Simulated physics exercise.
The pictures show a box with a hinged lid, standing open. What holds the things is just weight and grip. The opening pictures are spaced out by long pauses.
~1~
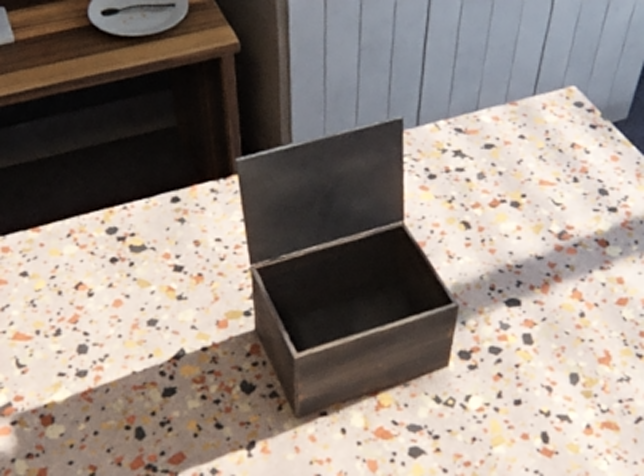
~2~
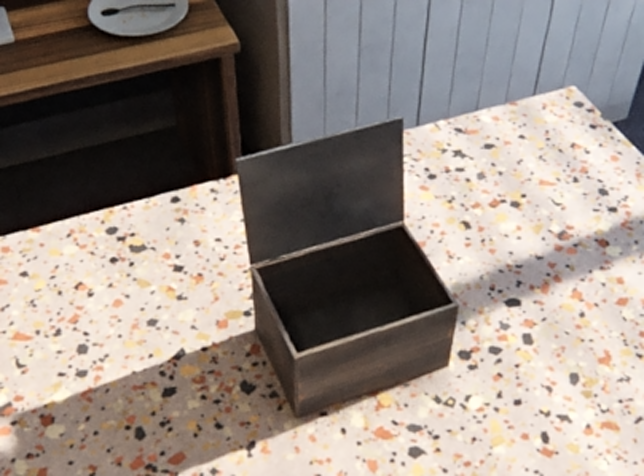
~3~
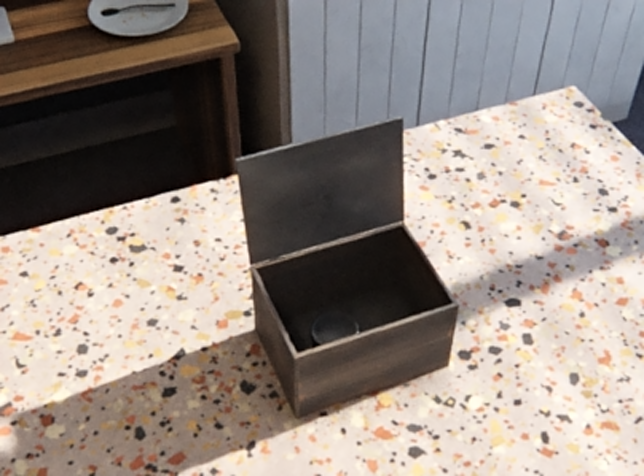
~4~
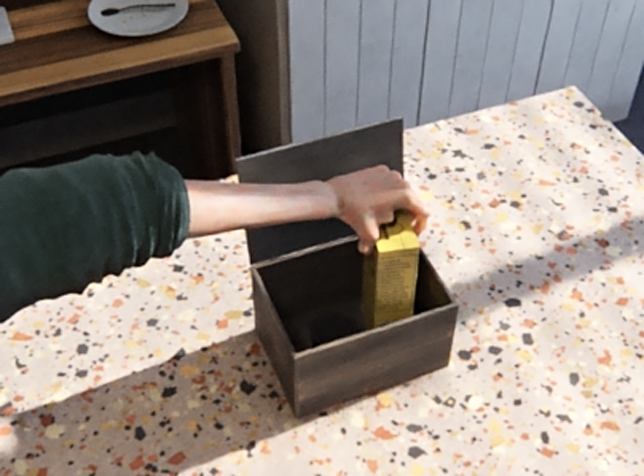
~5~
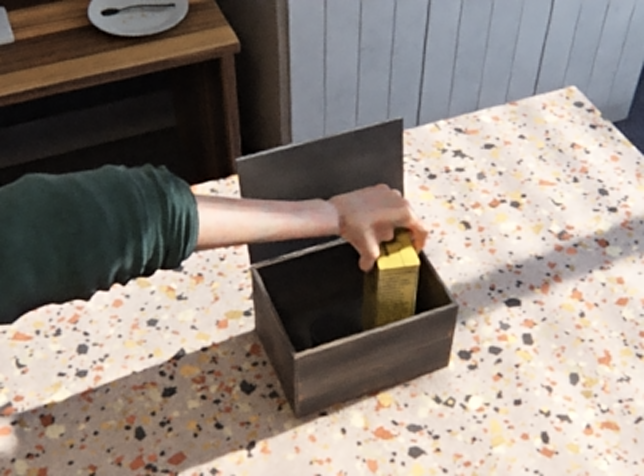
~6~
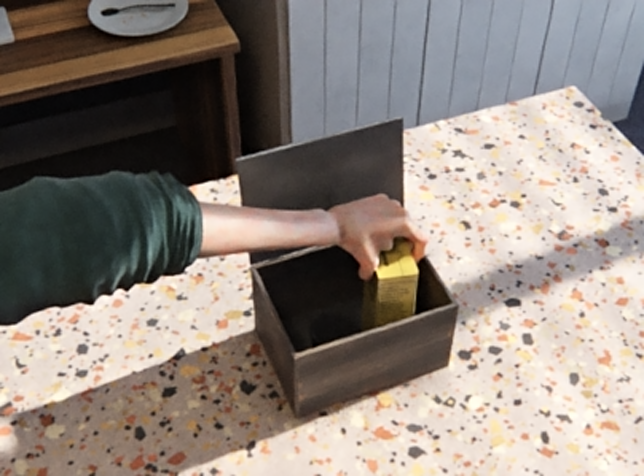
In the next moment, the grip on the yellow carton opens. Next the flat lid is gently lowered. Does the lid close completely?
The lid will stay lifted.
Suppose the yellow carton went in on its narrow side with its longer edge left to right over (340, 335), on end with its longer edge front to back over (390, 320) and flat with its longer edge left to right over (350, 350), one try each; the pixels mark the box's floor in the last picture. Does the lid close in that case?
Well, the first try leaves the lid lying shut, the second leaves it standing open, and the third leaves it lying shut.
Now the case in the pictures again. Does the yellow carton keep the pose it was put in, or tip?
Observation: The yellow carton keeps the set orientation.
Then, 1.20 s on from there, lid starting down.
Then, 1.60 s on from there, lid 56° above the rim.
Then, 3.50 s on from there, lid 47° above the rim.
In the end, lid 48° above the rim; both unmoved. At the end, from the last picture's camera, yellow carton near (387, 303).
